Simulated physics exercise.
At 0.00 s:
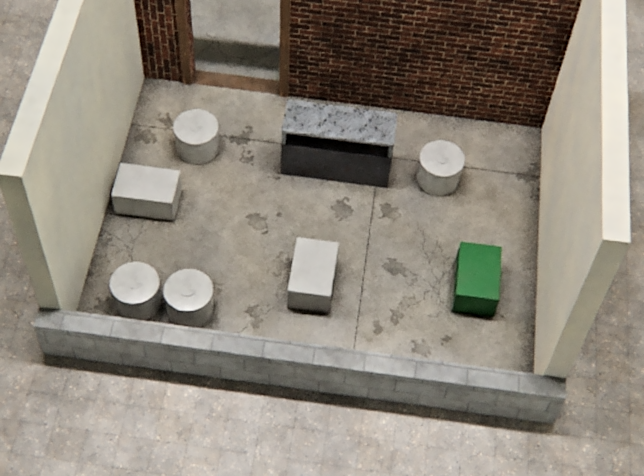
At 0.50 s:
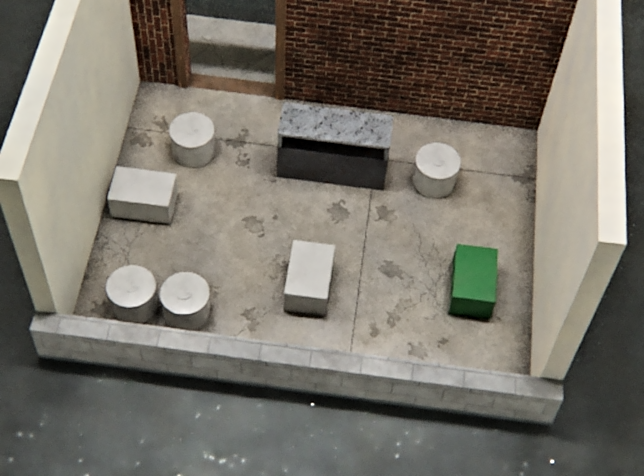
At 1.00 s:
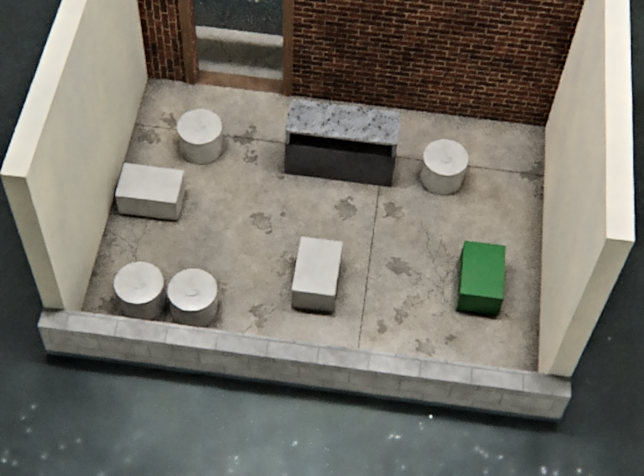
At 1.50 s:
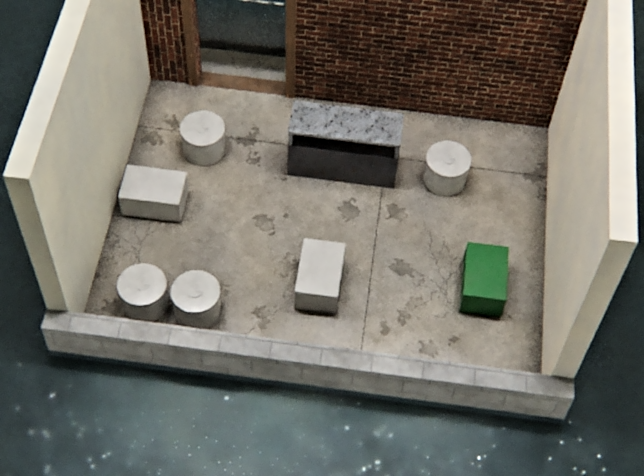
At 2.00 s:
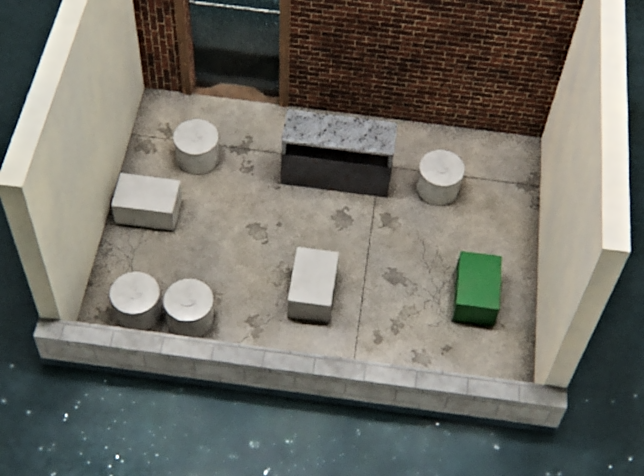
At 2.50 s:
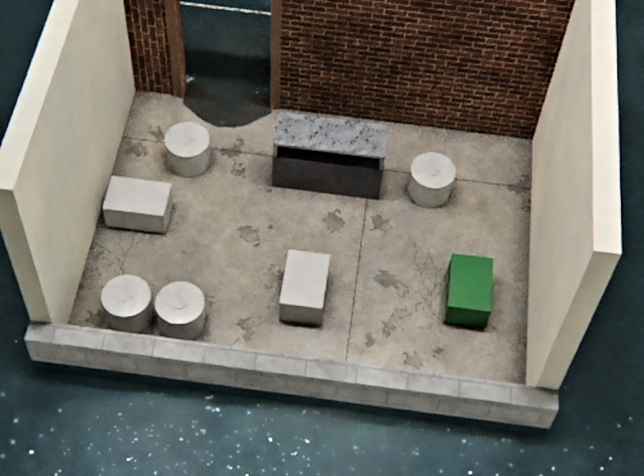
At first, a small walled room with a green crate, pale blocks and drums stands on dry grey ground. Then dark, speckled water surrounds it outside, and the doorway strip gradually darkens. Finally, a little water edges in over the floor at the doorway, while the objects inside stay in place.
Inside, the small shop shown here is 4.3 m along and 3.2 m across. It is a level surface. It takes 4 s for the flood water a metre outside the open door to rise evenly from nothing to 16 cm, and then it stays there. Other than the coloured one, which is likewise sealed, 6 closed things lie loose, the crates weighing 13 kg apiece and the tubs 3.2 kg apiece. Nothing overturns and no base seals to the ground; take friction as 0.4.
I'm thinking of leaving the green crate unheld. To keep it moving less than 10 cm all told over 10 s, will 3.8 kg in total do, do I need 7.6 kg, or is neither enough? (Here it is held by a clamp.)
You need 7.6 kg.
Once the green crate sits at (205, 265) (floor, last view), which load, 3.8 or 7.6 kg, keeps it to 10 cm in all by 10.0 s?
Result: Both fail.
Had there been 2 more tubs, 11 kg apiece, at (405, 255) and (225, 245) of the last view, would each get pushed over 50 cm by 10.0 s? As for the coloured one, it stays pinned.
Respectively, not exceeded and exceeded.
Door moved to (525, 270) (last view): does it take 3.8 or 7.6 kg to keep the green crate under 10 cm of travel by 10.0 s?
With that change, both options fail.
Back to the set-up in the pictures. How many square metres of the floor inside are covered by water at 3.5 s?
Somewhere about 1.5 m2, give or take.
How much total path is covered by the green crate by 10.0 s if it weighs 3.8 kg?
Adding it all up, something like 30 cm.
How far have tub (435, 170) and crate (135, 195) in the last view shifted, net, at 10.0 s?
Shifts: 0 cm / 140 cm.
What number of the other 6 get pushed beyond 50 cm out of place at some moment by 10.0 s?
Count: 2.
After 3.5 s the green crate would be 0 cm from its start with 3.8 kg and 0 cm from its start with 7.6 kg; 0 cm of water round it then.
After 4.5 s the green crate would be 0 cm from its start with 3.8 kg and 0 cm from its start with 7.6 kg; 0 cm of water round it then.
After 7.0 s the green crate would be 0 cm from its start with 3.8 kg and 0 cm from its start with 7.6 kg; 0 cm of water round it then.
After 10.0 s the green crate would be 29 cm from its start with 3.8 kg and 3 cm from its start with 7.6 kg; 3 cm of water round it then.
